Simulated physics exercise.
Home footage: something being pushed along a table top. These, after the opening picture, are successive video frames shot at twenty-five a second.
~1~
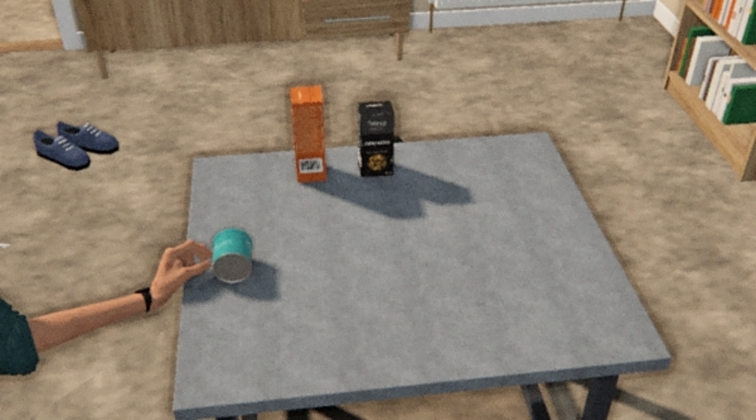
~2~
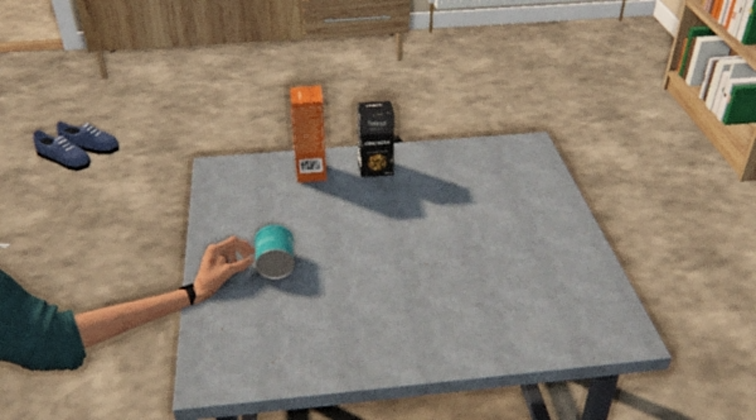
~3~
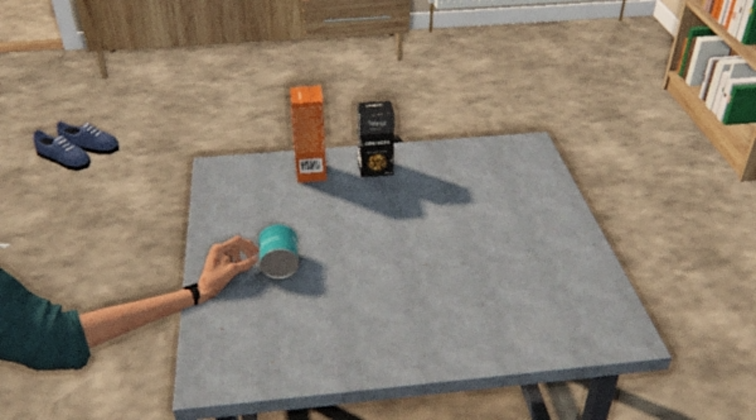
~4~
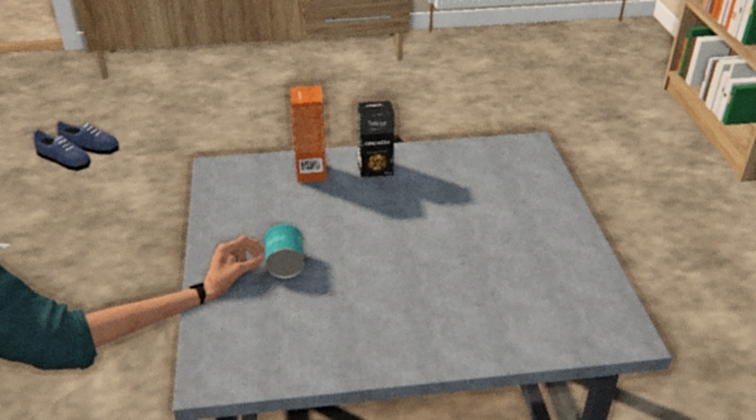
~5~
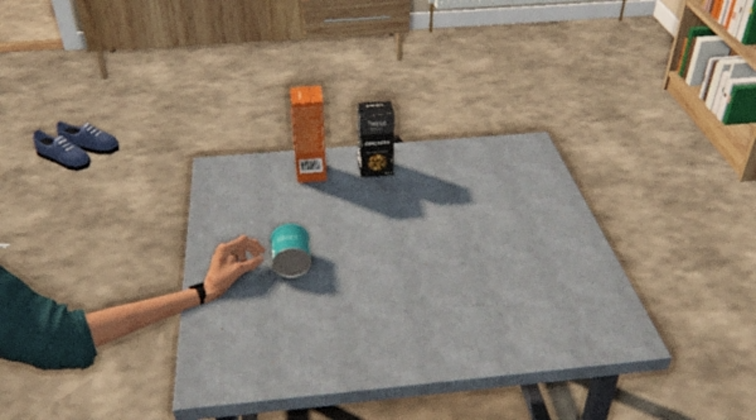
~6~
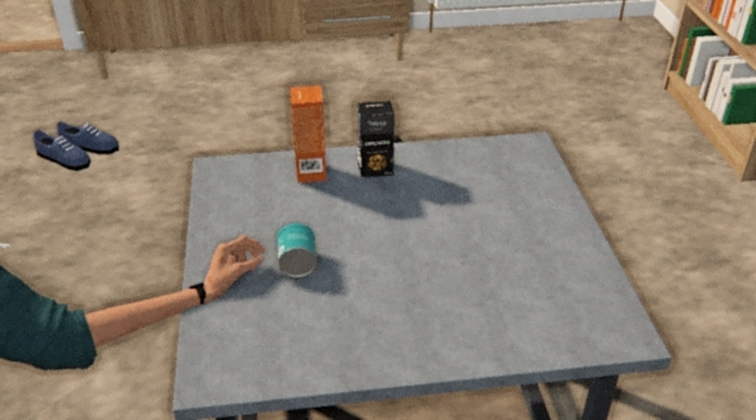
A hand pushing a turquoise tin rightward across a grey table, then staying back as the tin slides slightly farther right.
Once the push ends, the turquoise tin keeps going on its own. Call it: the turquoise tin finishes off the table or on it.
On it.
Then, 0.10 s on from there, turquoise tin shifted about its own width near (310, 249).
Then, 0.20 s on from there, turquoise tin shifted about its own width near (320, 249).
Then, 0.40 s on from there, turquoise tin shifted about its own width near (334, 247).
Then, 0.80 s on from there, turquoise tin resting near (335, 245).
In the end, moved from the start, turquoise tin. At the end, from the last picture's camera, turquoise tin near (336, 247).
